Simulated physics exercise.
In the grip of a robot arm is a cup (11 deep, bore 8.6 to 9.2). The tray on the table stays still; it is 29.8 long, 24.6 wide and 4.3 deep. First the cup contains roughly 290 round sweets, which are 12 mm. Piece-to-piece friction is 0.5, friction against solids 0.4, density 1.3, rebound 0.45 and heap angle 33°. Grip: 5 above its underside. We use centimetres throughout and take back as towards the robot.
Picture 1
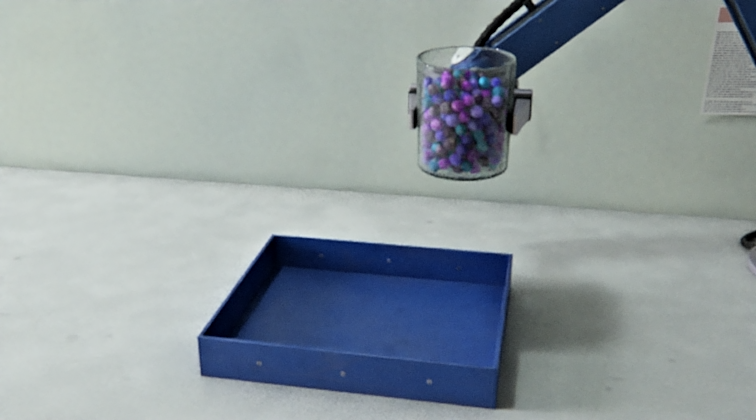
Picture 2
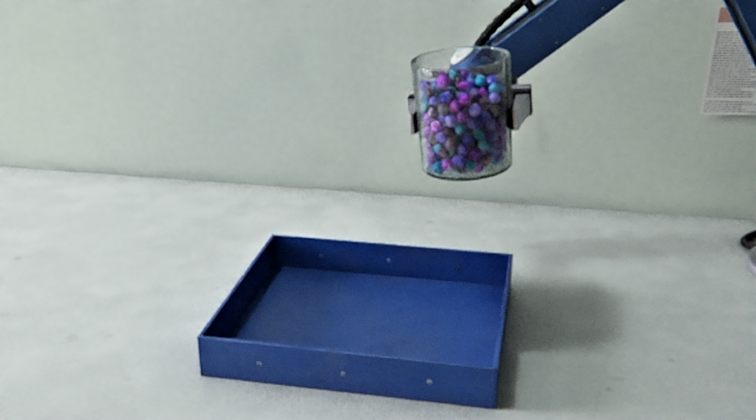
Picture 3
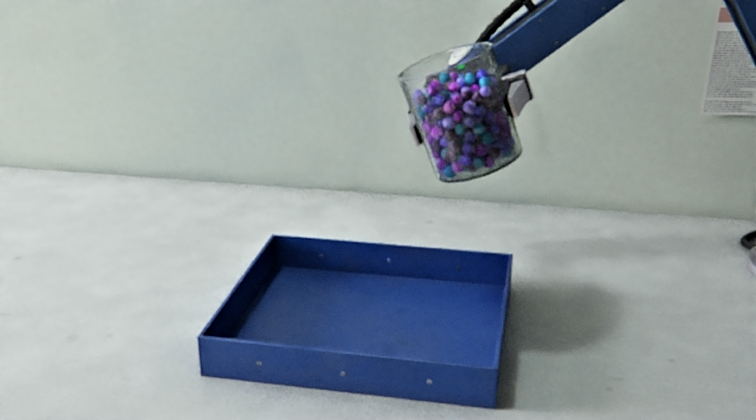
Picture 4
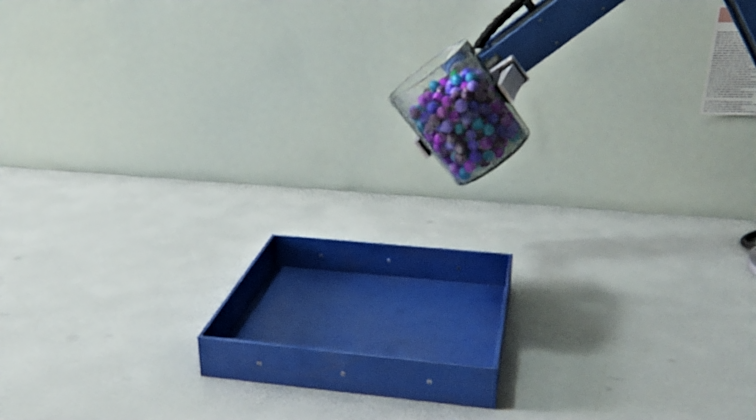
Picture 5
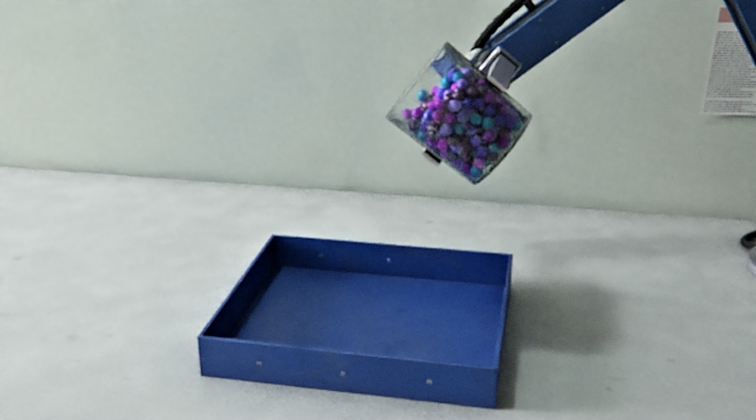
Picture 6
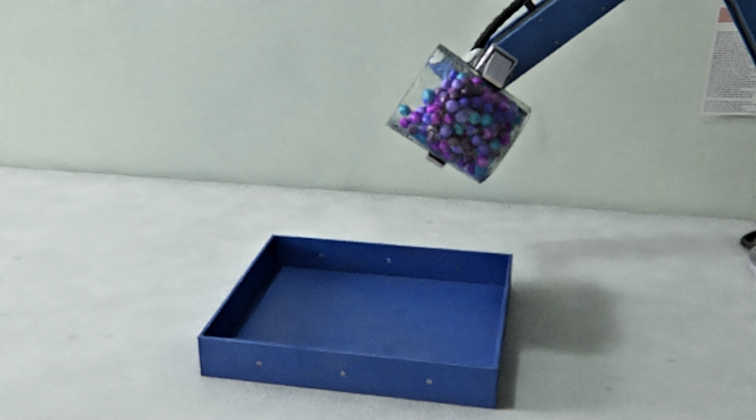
We see a clear cup of small purple, blue and teal balls held by a blue robotic arm above an empty blue tray; the arm tilts the cup steeply to the left, and the balls shift inside it.
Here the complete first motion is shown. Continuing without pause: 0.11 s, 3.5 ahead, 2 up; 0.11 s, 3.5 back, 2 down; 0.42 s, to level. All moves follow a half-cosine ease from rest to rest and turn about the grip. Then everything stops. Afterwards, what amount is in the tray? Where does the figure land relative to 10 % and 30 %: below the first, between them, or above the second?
It lands between 10 and 30 %.
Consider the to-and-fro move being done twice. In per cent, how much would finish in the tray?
30 %.
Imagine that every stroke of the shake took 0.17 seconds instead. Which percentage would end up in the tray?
Roughly 0 percent then.
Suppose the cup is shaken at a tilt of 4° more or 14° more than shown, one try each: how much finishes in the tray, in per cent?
25 and 40 %.
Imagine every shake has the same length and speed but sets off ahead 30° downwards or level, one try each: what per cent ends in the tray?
Try one gives about 5 in a hundred, try two about 10 in a hundred.
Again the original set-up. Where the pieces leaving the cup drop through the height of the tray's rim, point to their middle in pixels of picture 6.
Check roughly (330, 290) in the last picture.
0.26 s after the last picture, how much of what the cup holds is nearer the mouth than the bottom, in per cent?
Near 50 %.
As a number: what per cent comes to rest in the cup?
Near 80 in a hundred.
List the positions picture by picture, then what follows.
Cup middle at (464, 114), level; upper third of the load around (465, 98), from x 425 to 505, top at y 80; 293 in the cup, in the first picture.
Cup middle at (464, 114), tilted 6° forward; upper third of the load around (464, 98), from x 425 to 505, top at y 80, in the second picture.
Cup middle at (463, 114), tilted 20° forward; upper third of the load around (467, 99), from x 420 to 510, top at y 80, in the third picture.
Cup middle at (461, 115), tilted 38° forward; upper third of the load around (466, 100), from x 415 to 515, top at y 75, in the fourth picture.
Cup middle at (460, 116), tilted 52° forward; upper third of the load around (467, 100), from x 410 to 520, top at y 75, in the fifth picture.
Cup middle at (460, 116), tilted 58° forward; upper third of the load around (467, 101), from x 410 to 520, top at y 75; 293 in the cup, in the sixth picture.
Then, 0.26 s later, tilted 57° forward, highest piece 29 above the table; 248 in the cup, 45 in flight or on a rim.
Then, 0.51 s later, tilted 12° forward, highest piece 31 above the table; 237 in the cup, 54 in the tray, 2 in flight or on a rim.
Then, 0.84 s later, level, highest piece 30 above the table; 237 in the cup, 56 in the tray.
Then, 1.89 s later, level, highest piece 30 above the table; 237 in the cup, 56 in the tray.
At rest, 237 in the cup, 56 in the tray. That is 19 % in the tray.
